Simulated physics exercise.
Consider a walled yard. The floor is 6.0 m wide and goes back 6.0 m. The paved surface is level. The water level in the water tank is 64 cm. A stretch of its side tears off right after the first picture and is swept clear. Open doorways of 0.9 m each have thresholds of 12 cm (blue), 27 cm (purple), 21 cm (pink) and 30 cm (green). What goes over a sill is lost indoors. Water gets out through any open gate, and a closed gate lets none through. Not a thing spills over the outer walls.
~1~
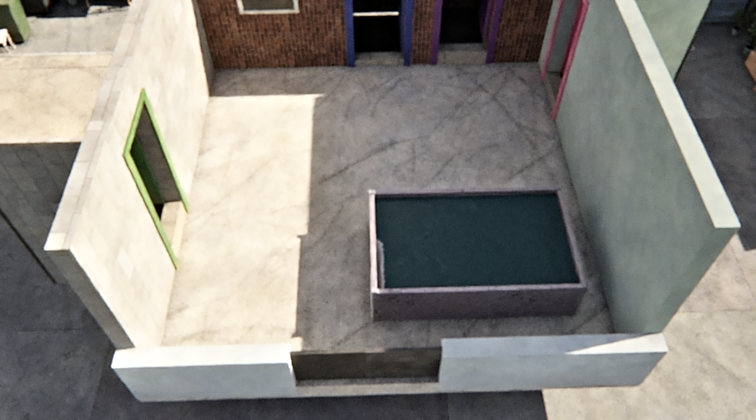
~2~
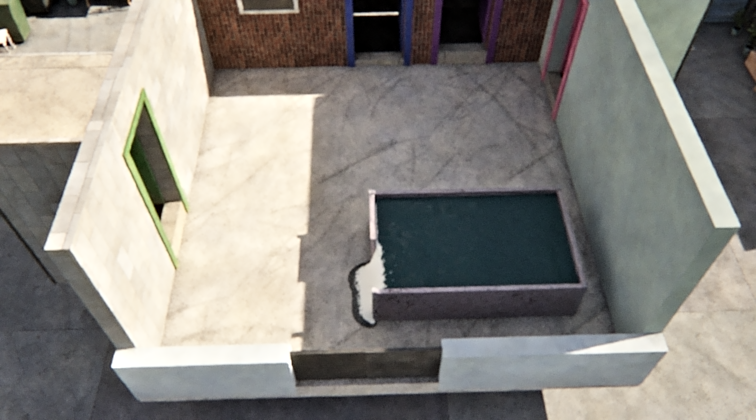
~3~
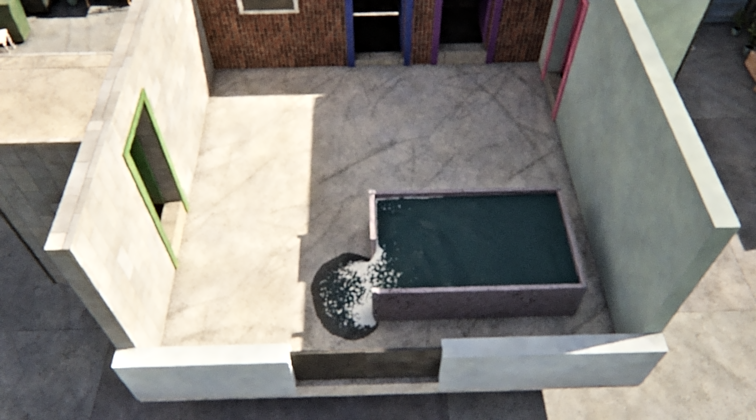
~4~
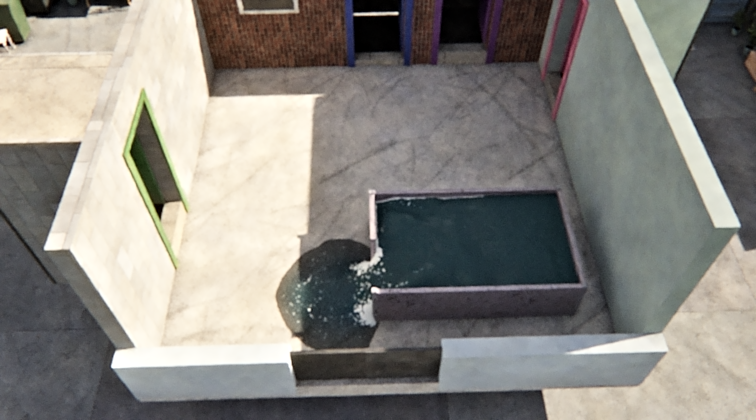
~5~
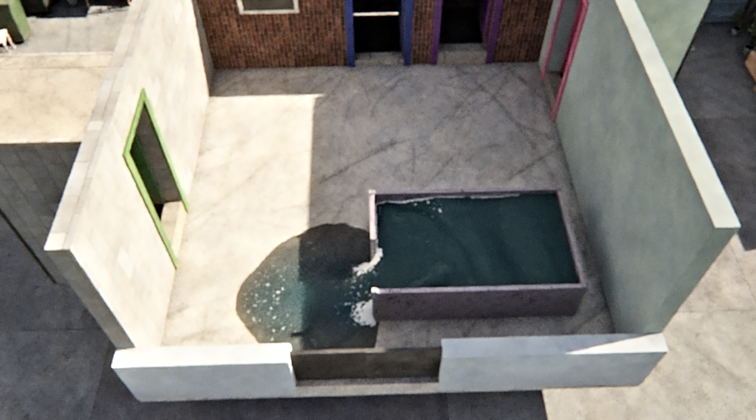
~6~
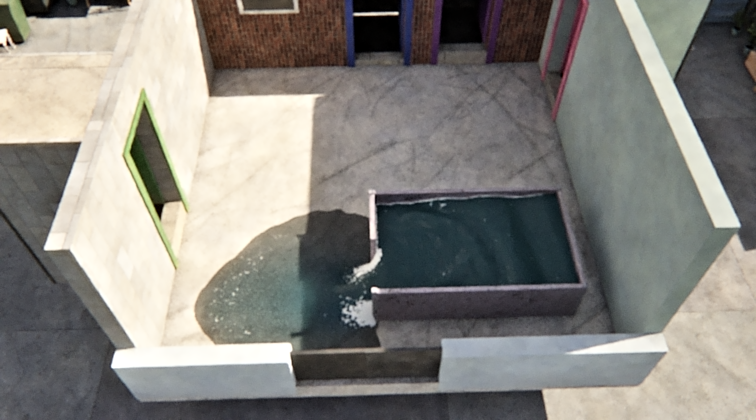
In a walled yard with a green-framed opening on the left, a rectangular tank of dark water opens at its left side, and foaming water pours out, spreading leftward across the pale paving in a widening rounded pool.
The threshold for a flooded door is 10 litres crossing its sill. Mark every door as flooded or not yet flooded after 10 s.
After that time, blue door: Not yet flooded; purple door: Not yet flooded; pink door: Not yet flooded; green door: Not yet flooded.
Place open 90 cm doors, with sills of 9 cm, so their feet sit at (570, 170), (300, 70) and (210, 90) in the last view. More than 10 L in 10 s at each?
In turn: Short of it, beyond it, beyond it.
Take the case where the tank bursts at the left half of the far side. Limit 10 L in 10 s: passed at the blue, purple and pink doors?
Then: Blue over, purple not over, pink not over.
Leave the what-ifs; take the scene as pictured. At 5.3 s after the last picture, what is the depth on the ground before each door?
Blue 9 cm, purple 6 cm, pink 0 cm, green 15 cm.
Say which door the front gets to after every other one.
I'd say the pink one.
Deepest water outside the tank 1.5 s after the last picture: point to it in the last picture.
Look around (203, 346).
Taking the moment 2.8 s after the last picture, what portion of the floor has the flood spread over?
I'd say around 40 %.
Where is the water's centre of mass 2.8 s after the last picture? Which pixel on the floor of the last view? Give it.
About (357, 260).
Then, 0.7 s after the last picture water covers 20 % of the floor and is deepest (42 cm) near (156, 373); blue door not reached, purple door not reached, pink door not reached, green door 16 cm at the sill, 0 L in.
Then, 1.5 s after the last picture water covers 25 % of the floor and is deepest (39 cm) near (203, 346); blue door not reached, purple door not reached, pink door not reached, green door 23 cm at the sill, 0 L in.
Then, 2.8 s after the last picture water covers 40 % of the floor and is deepest (29 cm) near (164, 334); blue door not reached, purple door not reached, pink door not reached, green door 18 cm at the sill, 0 L in.
Then, 5.3 s after the last picture water covers 70 % of the floor and is deepest (20 cm) near (156, 373); blue door 9 cm at the sill, 0 L in, purple door 6 cm at the sill, 0 L in, pink door not reached, green door 15 cm at the sill, 0 L in.
Then, 9.3 s after the last picture water covers 95 % of the floor and is deepest (16 cm) near (585, 234); blue door 7 cm at the sill, 0 L in, purple door 6 cm at the sill, 0 L in, pink door 12 cm at the sill, 0 L in, green door 9 cm at the sill, 0 L in.
